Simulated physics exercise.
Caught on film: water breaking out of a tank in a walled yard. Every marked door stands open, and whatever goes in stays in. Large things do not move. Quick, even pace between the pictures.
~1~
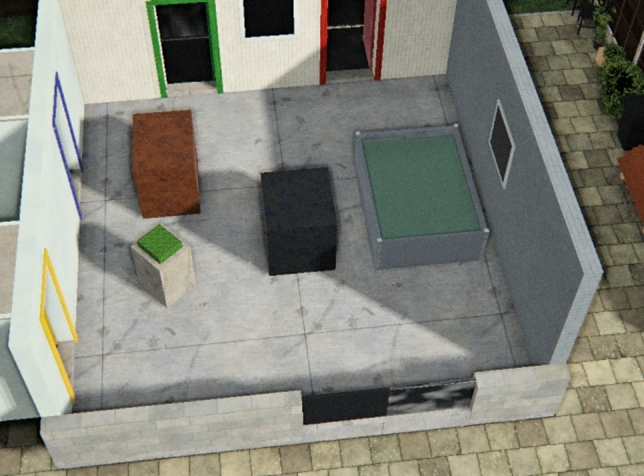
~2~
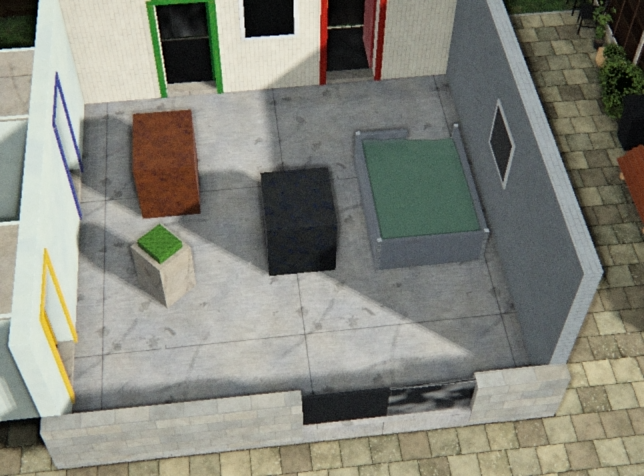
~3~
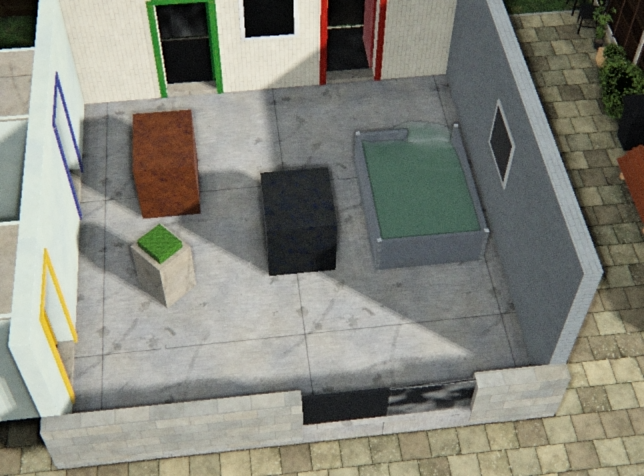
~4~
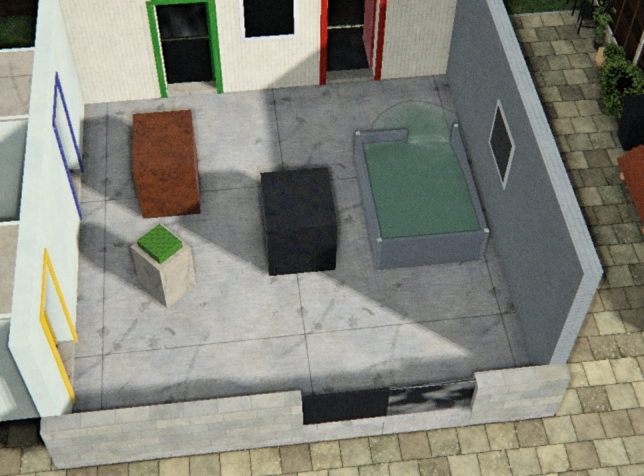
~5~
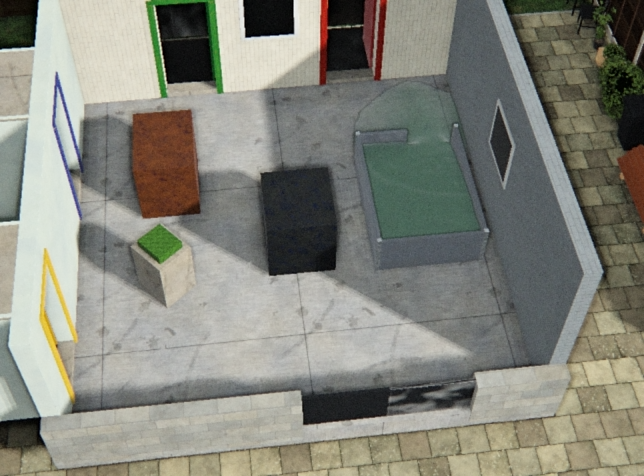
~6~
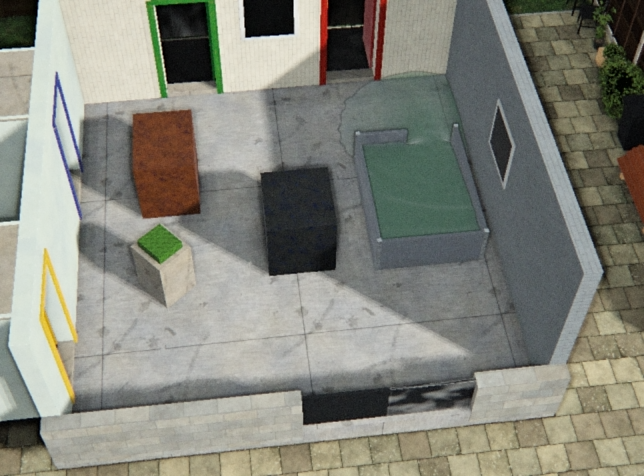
In a walled yard with rust-brown and black blocks, a grey tank of still green water opens on its far side, and a clear sheet of water pours through the gap, spreading across the concrete toward the back wall.
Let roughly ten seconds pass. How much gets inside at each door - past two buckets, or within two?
The yellow door copes honestly; the blue door copes honestly; the red door gets overwhelmed honestly; the green door copes honestly.
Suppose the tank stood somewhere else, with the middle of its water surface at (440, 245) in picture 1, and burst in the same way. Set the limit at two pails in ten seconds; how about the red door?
My reading: The red door passes that mark.
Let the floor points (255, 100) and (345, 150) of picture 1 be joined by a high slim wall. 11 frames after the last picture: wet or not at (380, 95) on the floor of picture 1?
My call for that point: Waterlogged.
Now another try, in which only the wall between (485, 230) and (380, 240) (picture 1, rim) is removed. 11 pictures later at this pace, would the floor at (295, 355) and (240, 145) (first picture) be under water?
Taking them in turn, they come out soaked and spared.
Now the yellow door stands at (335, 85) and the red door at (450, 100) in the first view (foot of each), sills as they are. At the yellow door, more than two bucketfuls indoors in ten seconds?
The yellow one goes past it.
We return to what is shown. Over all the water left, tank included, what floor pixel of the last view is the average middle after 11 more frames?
Close to (404, 164), I reckon.
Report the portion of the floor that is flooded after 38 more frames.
Some 55 in a hundred.
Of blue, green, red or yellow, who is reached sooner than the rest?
That's the red-painted one.
A moment on, water covers 10 % of the floor; the yellow door not reached, the blue door not reached, the red door under two buckets in, the green door not reached.
Next, water covers 15 % of the floor; the yellow door not reached, the blue door not reached, the red door over two buckets in, the green door not reached.
Then, water covers 35 % of the floor; the yellow door not reached, the blue door not reached, the red door far over two buckets in, the green door wet at the sill, nothing in.
Later, water covers 55 % of the floor; the yellow door not reached, the blue door wet at the sill, nothing in, the red door far over two buckets in, the green door wet at the sill, nothing in.
In the end, water covers 80 % of the floor; the yellow door wet at the sill, nothing in, the blue door wet at the sill, nothing in, the red door far over two buckets in, the green door wet at the sill, nothing in.
